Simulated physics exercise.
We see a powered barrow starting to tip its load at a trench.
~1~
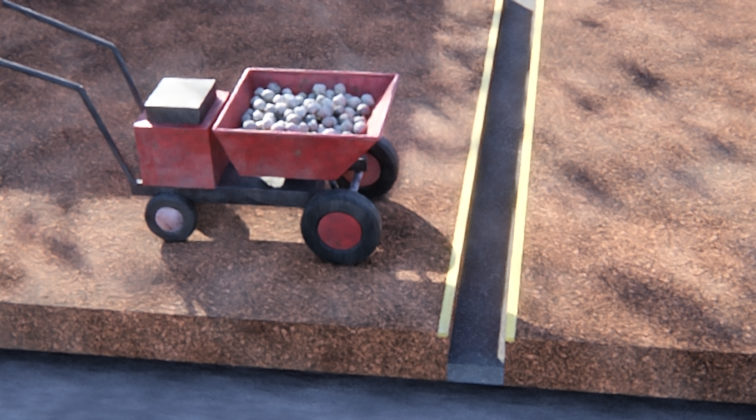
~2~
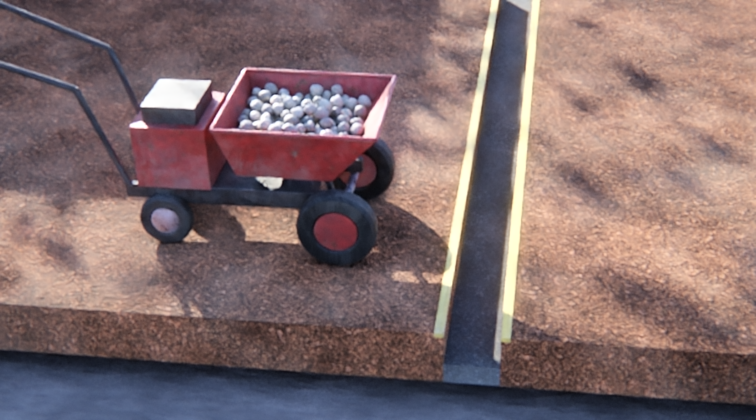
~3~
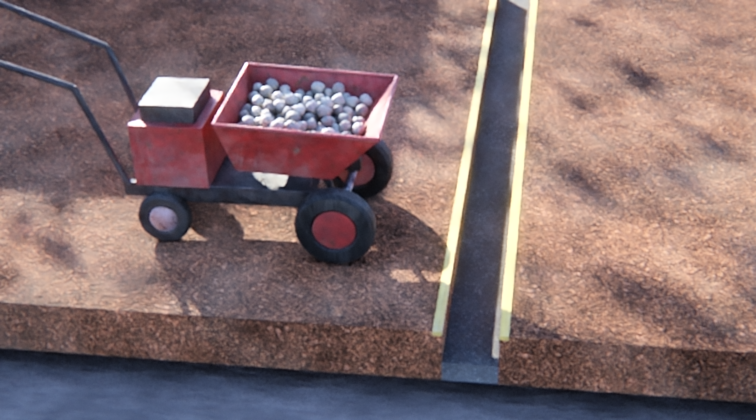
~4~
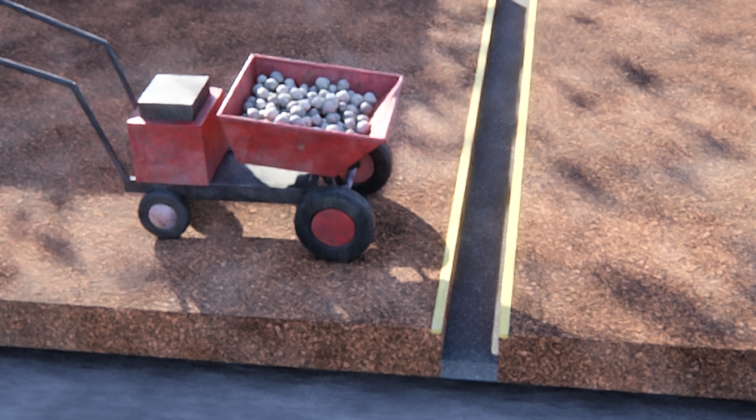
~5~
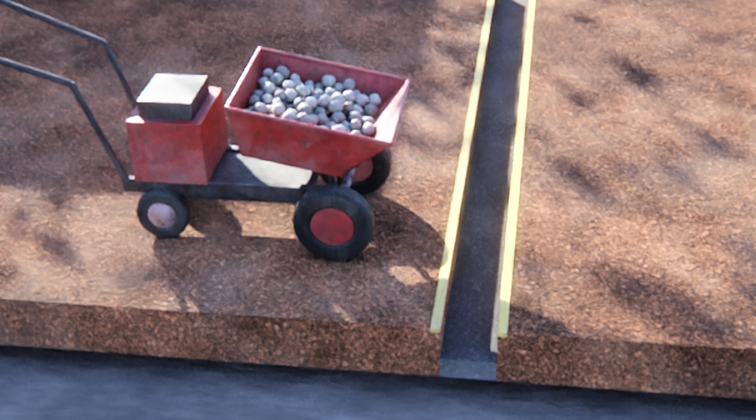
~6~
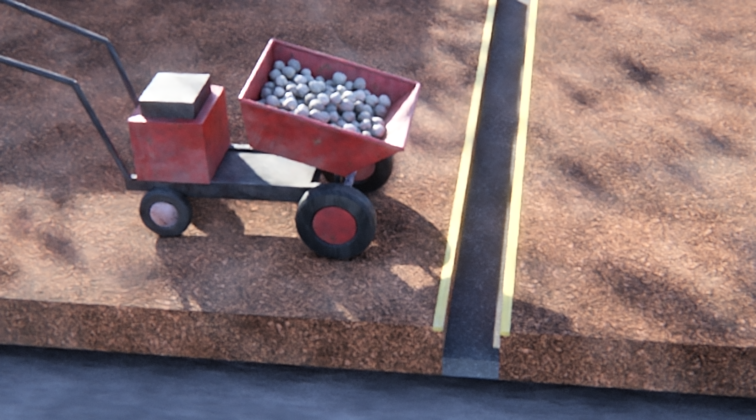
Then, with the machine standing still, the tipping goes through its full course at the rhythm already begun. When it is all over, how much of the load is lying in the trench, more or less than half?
The share in the trench is above half.
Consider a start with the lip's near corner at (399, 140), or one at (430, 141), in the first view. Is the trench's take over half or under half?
To start, the greater share; after that, the lesser share.
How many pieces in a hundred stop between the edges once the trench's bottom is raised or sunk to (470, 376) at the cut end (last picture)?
I'd put it at about 90 in a hundred.
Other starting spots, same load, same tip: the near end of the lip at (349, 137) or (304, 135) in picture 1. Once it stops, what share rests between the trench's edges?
You'd get 60 in a hundred the first time and 20 in a hundred the second.
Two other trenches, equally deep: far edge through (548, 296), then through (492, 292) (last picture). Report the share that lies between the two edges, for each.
Roughly 90 percent first and 60 percent second.
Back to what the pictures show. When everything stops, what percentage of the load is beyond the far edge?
Roughly 5 in a hundred.
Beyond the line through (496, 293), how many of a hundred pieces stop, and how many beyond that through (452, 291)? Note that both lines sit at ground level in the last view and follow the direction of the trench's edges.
Around 20 per cent for the first, around 90 per cent for the second.
Shortly afterwards, skip tipped steeply; the whole lot in the skip.
Next, skip tipped right over; near two thirds in the skip; only a few short of the trench; near a third in or heaped over the trench; only a few beyond it; only a few falling.
Some moments later, skip tipped right over; a little in the skip; only a few short of the trench; the bulk in or heaped over the trench; a little beyond it.
In the end, skip tipped right over; a little in the skip; only a few short of the trench; the bulk in or heaped over the trench; a little beyond it.
